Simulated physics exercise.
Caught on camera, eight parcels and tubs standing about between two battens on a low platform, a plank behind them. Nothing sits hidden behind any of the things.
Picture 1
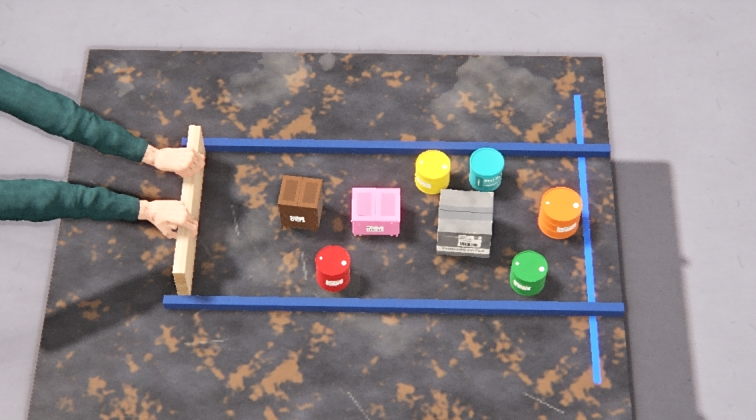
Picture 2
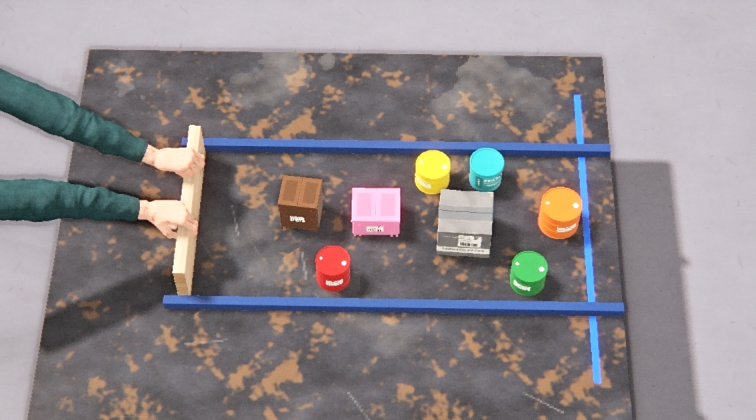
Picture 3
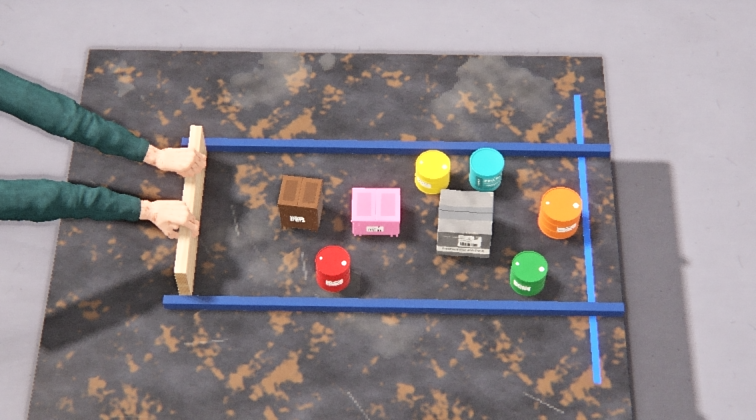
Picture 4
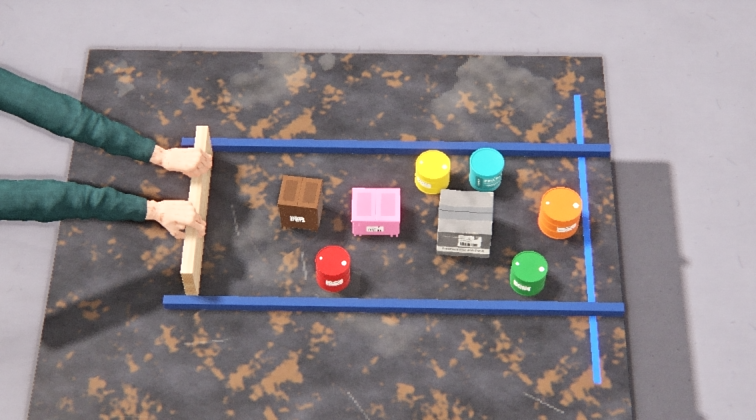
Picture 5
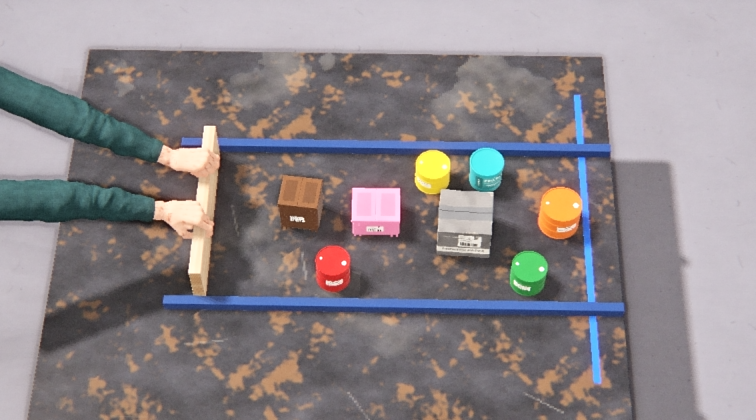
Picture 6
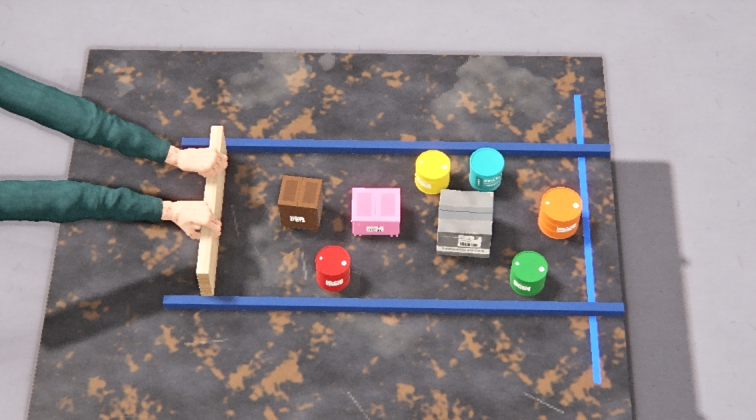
The clip shows two green-sleeved hands sliding a plank slowly a short way to the right between two blue battens, while the brown, pink and grey boxes and the coloured canisters in front of it stay still.
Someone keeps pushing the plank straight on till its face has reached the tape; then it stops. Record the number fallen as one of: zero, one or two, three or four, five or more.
Number fallen: Five or more.
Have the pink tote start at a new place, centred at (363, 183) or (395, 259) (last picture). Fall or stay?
Lab note: Pink tote, try one rests in place; try two rests in place.
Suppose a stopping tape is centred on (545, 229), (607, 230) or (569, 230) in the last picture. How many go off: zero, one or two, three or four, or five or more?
Result per tape, in order - one or two / at least five / five or over.
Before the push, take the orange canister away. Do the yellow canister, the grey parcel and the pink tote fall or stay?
I'd say the yellow canister stays up there, the grey parcel heads down and the pink tote heads down.
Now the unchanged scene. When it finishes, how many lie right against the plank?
The count comes out at 3.
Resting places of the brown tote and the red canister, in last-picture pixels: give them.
You'll find the brown tote at roughly (607, 208) and the red canister at roughly (608, 274).
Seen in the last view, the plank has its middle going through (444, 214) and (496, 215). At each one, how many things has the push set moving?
It comes to 7 for the first spot, 8 for the other.
Early on, none off yet; orange canister at rest near (560, 213); green canister at rest near (529, 273); turquoise pail at rest near (486, 171).
Finally, the number that fall off is five or more; lost, pink tote, grey parcel, turquoise pail, green canister and orange canister.
